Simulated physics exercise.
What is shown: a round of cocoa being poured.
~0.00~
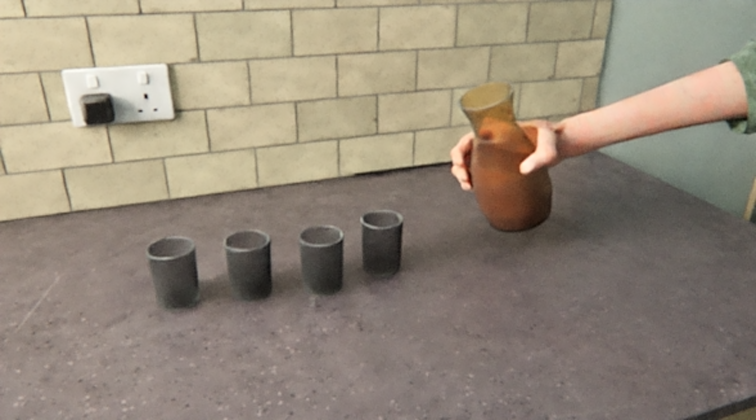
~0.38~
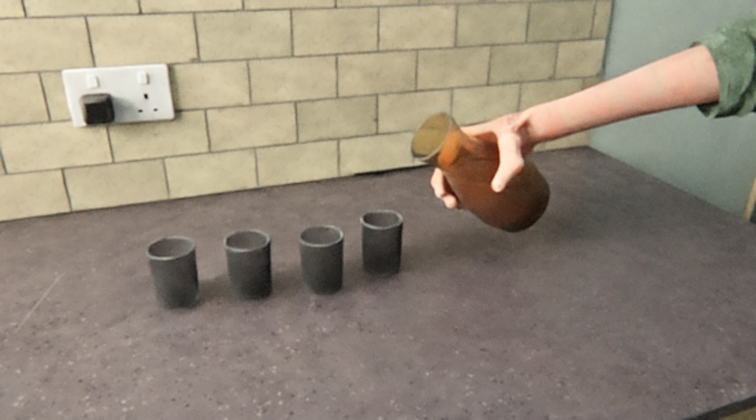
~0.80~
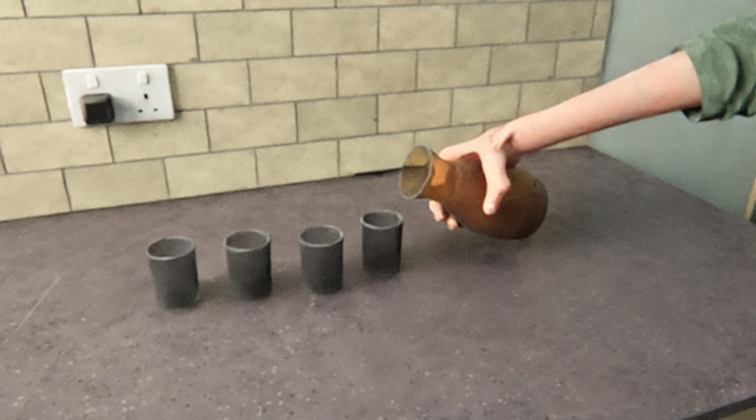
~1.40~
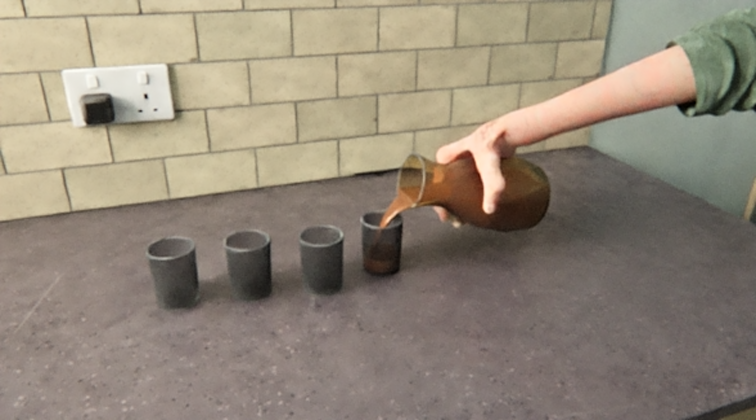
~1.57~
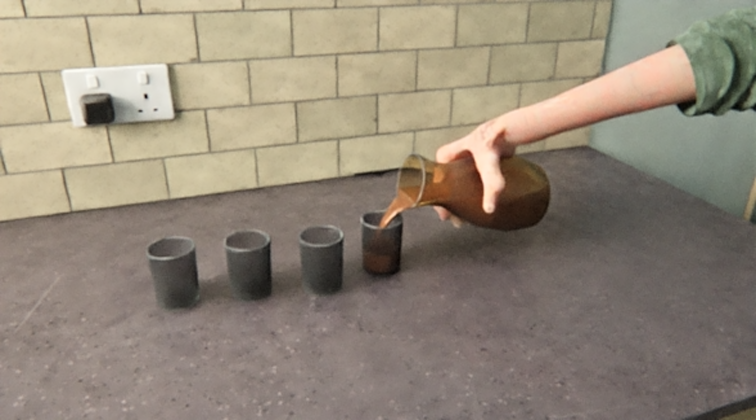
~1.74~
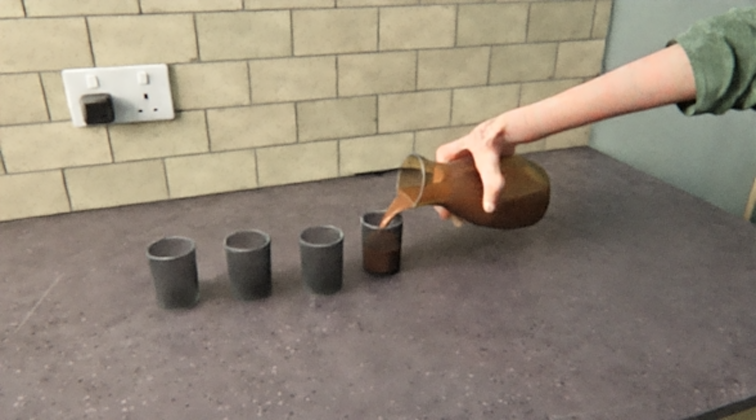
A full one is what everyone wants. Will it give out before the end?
No.
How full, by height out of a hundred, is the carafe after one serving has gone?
About 35 %.
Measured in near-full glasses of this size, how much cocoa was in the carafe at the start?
About 5.5 of them.
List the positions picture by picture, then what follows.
The carafe is on its way; carafe (503, 156) tipped 20° with all of its load; four glasses, the last at (174, 271), in the first frame.
The cocoa nears the lip; carafe (477, 171) tipped 50° with all of its load; the first is empty, in the second frame.
The cocoa nears the lip; carafe (471, 191) tipped 65° with all of its load; four glasses, the last at (174, 271), in the third frame.
Pouring; carafe (470, 189) tipped 75° with nearly all of its load; the first is about a quarter full, in the fourth frame.
Pouring; carafe (470, 189) tipped 75° with nearly all of its load; four glasses, the last at (174, 271), in the fifth frame.
Pouring; carafe (471, 188) tipped 75° with nearly all of its load; the first is about half full, in the sixth frame.
After 2.1 s, the first is about three quarters full.
After 5.4 s, the first is done and the carafe has about three quarters of its load.
After 15.0 s, all four are full and about a quarter of the cocoa is over.
